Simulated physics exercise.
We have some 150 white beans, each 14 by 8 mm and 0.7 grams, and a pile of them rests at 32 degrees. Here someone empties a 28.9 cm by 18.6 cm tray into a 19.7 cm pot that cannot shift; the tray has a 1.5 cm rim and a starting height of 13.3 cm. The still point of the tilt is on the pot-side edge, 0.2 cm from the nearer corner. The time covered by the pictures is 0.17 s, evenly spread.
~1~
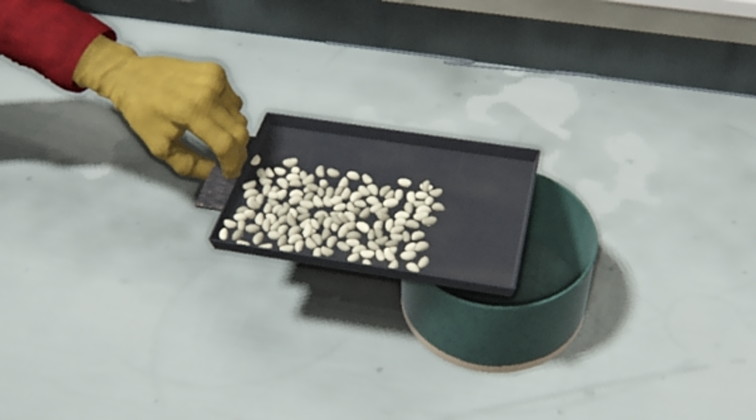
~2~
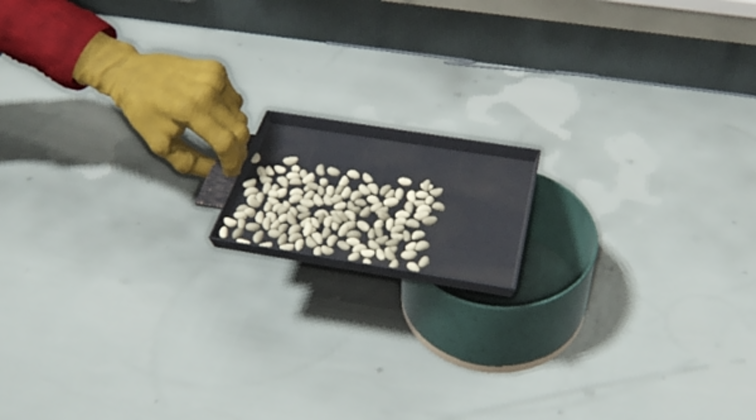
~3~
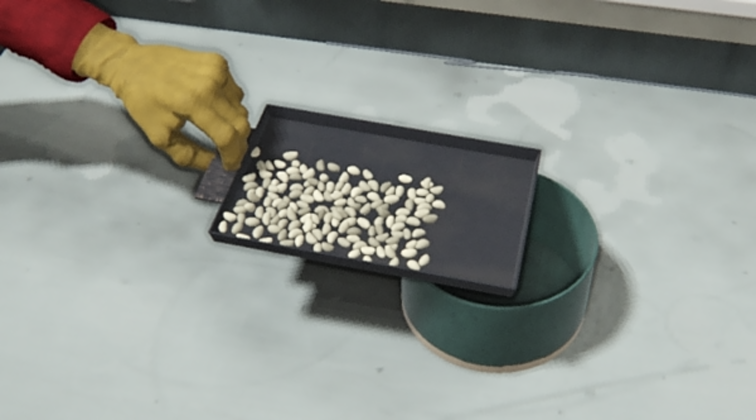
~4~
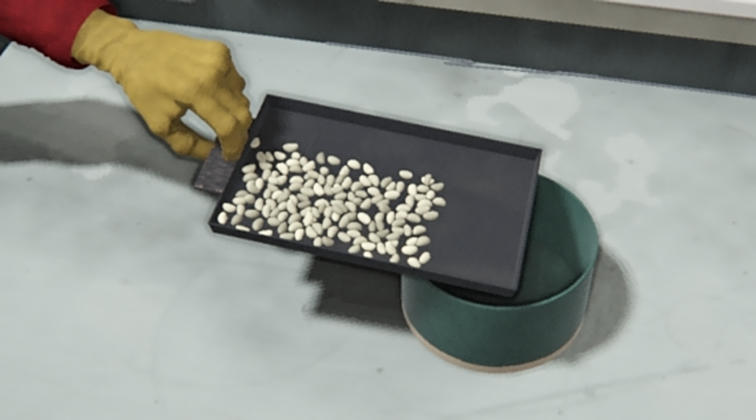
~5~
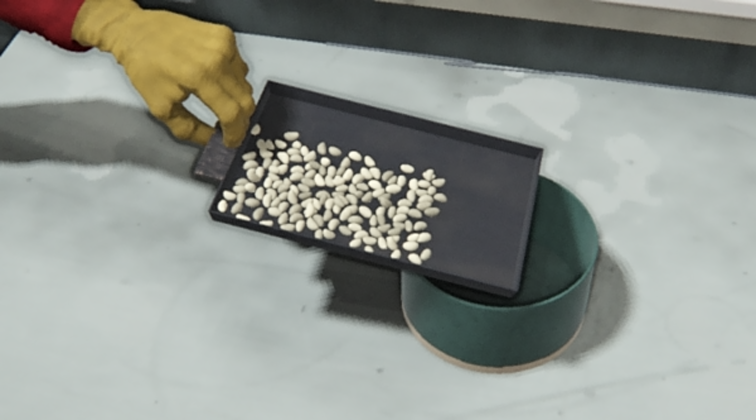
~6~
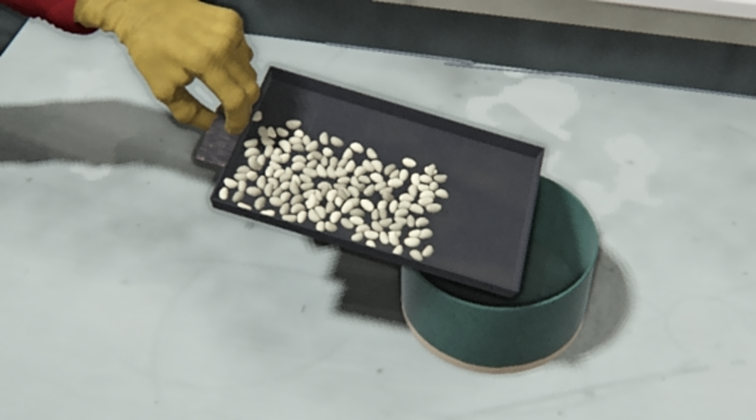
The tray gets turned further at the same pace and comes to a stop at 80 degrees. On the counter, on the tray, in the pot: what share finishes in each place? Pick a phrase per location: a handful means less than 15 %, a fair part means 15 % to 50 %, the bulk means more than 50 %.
Counter: The bulk, left on the tray: A handful, pot: A fair part.
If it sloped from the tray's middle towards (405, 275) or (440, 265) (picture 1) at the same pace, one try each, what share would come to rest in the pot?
Near 0 and 0 per cent, in that order.
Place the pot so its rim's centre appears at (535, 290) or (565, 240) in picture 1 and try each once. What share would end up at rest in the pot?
Near 85 and 60 percent, one try each.
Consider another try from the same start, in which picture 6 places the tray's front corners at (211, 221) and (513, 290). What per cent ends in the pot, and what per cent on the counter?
Final per cent - pot 0, counter 95.
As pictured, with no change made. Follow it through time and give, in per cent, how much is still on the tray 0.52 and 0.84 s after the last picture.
In order, near 80 and near 15.
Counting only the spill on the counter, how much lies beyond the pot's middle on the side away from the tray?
Roughly 100 percent of the spill.
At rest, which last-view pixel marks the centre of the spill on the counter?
Roughly at pixel (658, 408) in the last view.
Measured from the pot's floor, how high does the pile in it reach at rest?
Around 1.0 cm above the floor.
Then, 0.31 s after the last picture, tilt 45 degrees; the tray holds 100 %, the pot 0 %.
Then, 0.52 s after the last picture, tilt 68 degrees; the tray holds 80 %, the pot 0 %.
Then, 0.84 s after the last picture, tilt 80 degrees; the tray holds 15 %, the pot 20 %.
In the end, counter 65 %, tray 5 %, pot 25 %.
